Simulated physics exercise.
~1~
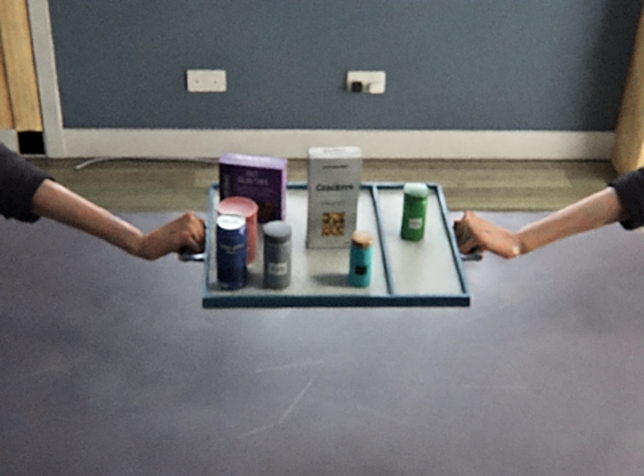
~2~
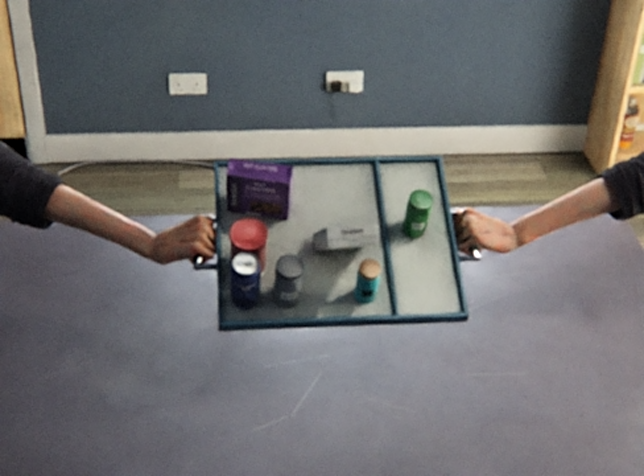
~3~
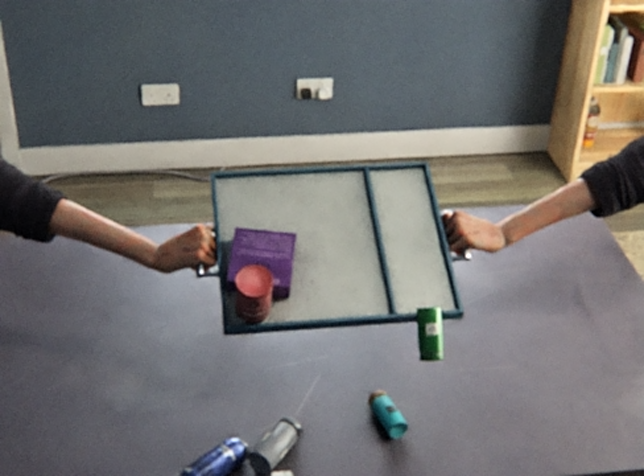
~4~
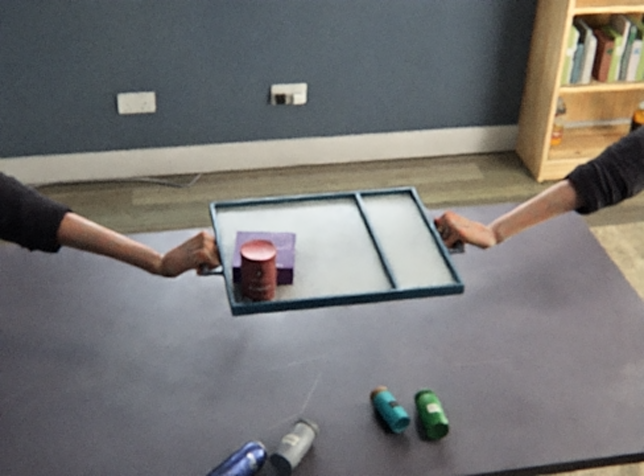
Above a dark table, two hands tipping a tray toward the viewer, spilling cans and shakers, leaving purple packet and red tin aboard.
